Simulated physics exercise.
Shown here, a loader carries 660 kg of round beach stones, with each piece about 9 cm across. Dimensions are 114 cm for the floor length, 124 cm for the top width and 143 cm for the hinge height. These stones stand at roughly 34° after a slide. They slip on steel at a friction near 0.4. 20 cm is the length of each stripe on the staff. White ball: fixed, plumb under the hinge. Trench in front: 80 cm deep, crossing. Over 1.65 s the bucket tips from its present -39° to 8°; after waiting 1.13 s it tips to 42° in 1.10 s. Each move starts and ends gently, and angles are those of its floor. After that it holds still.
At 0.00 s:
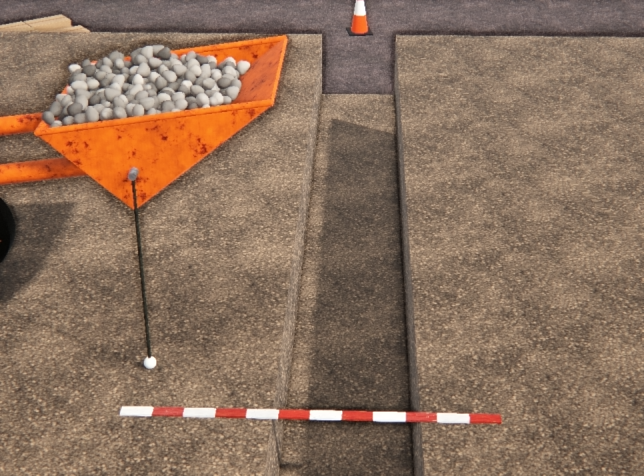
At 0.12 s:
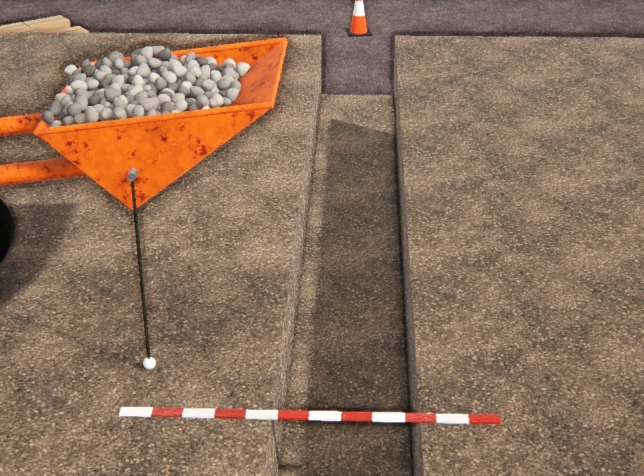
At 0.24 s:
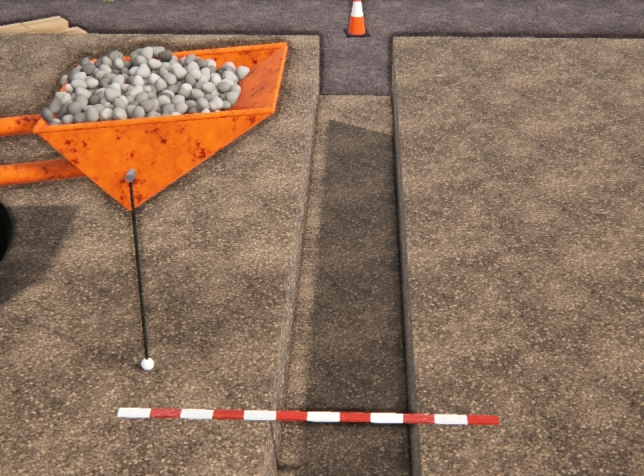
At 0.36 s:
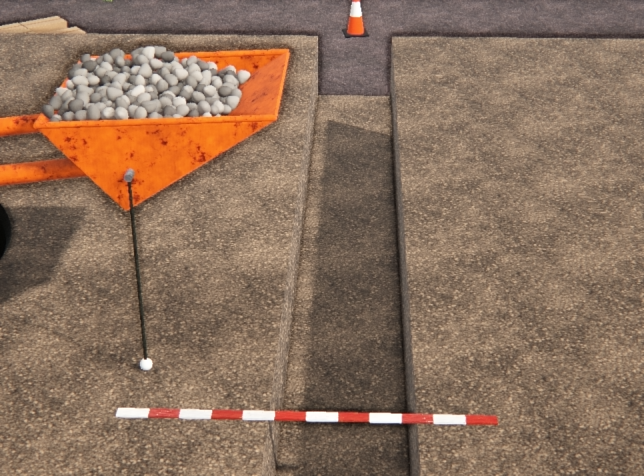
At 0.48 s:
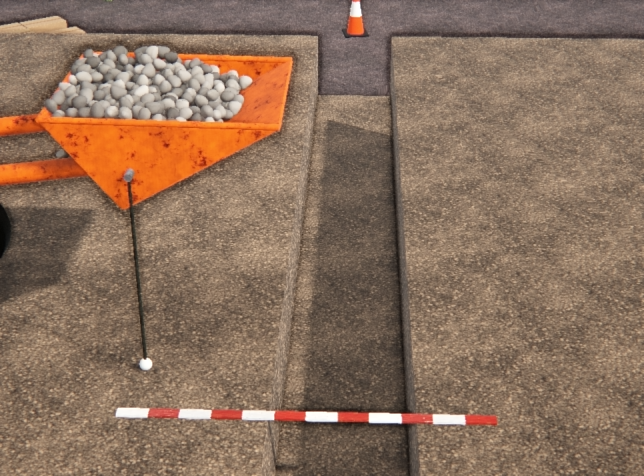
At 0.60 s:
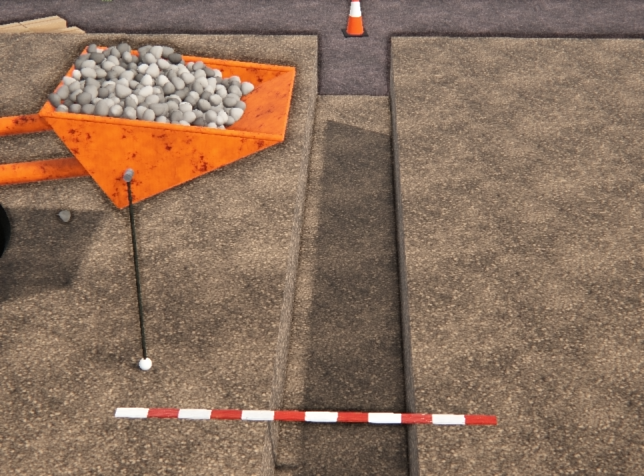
Orange loader bucket of rounded grey stones tilting slowly forward beside a trench, the stones shifting and one dropping out behind.
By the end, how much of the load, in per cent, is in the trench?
100 %.
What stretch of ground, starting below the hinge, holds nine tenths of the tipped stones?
Distance from the hinge: About 170 cm.
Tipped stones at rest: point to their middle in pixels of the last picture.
I'd point to around (348, 395).
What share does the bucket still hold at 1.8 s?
Close to 100 per cent of it.
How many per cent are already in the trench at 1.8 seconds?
Something like 0 in a hundred.
After 1.2 s the floor is at 1°; 100 % in the bucket; the foremost stones are at (249, 142).
After 1.8 s the floor is at 8°; 99 % in the bucket, 1 % in the trench; the foremost stones are at (290, 173).
After 4.3 s the floor is at 42°; 0 % in the bucket, 2 % short of the trench, 98 % in the trench; the foremost stones are at (401, 406).
After 7.2 s the floor is at 42°; 0 % in the bucket, 1 % short of the trench, 99 % in the trench; the foremost stones are at (401, 403).
